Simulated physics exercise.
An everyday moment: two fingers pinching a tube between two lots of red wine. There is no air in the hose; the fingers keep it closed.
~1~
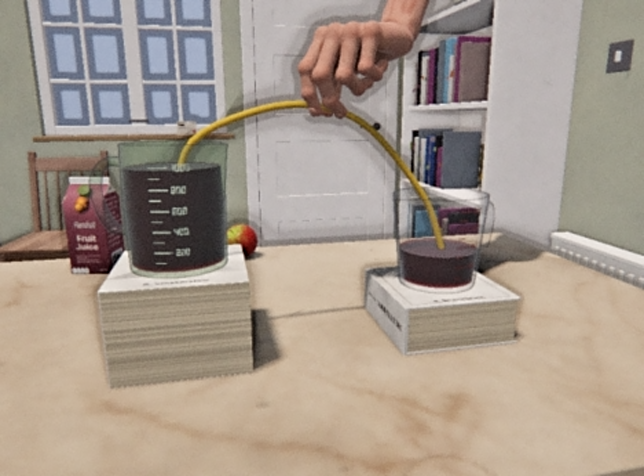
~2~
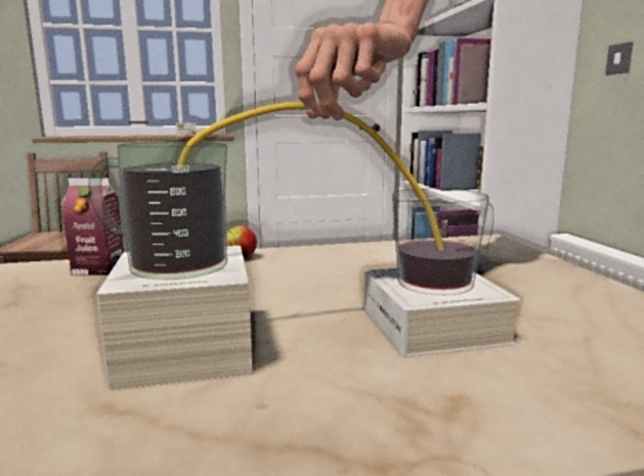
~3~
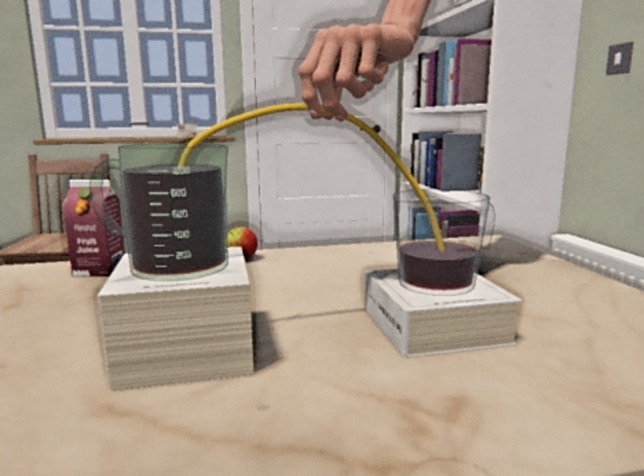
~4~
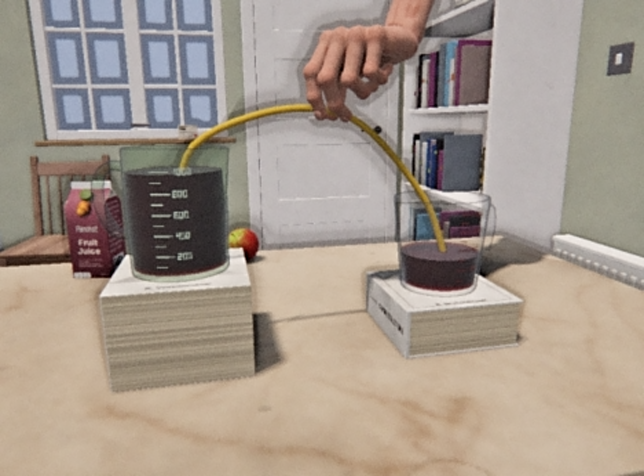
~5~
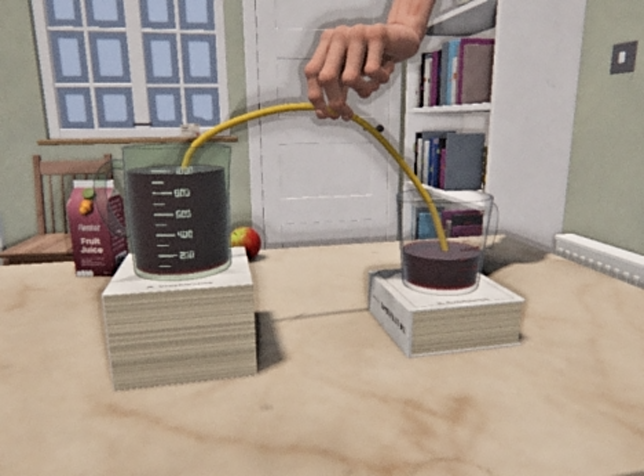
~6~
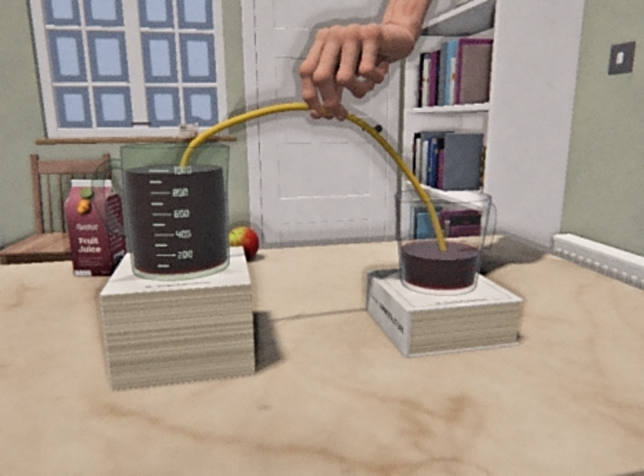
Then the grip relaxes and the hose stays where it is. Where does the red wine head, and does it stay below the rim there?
It flows towards the right one, and the one that fills stays below its rim.
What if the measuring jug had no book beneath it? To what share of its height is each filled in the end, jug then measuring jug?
Roughly 10 per cent, then 100 per cent.
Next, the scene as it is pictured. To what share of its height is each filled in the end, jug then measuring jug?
First 40 %, second 85 %.
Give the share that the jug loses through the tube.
Near 55 in a hundred.
Soon after, the jug is about two thirds full; the measuring jug is about half full.
Later, the jug is about half full; the measuring jug is about three quarters full.
In the end, the jug is about a third full; the measuring jug is nearly full; the two surfaces are level.
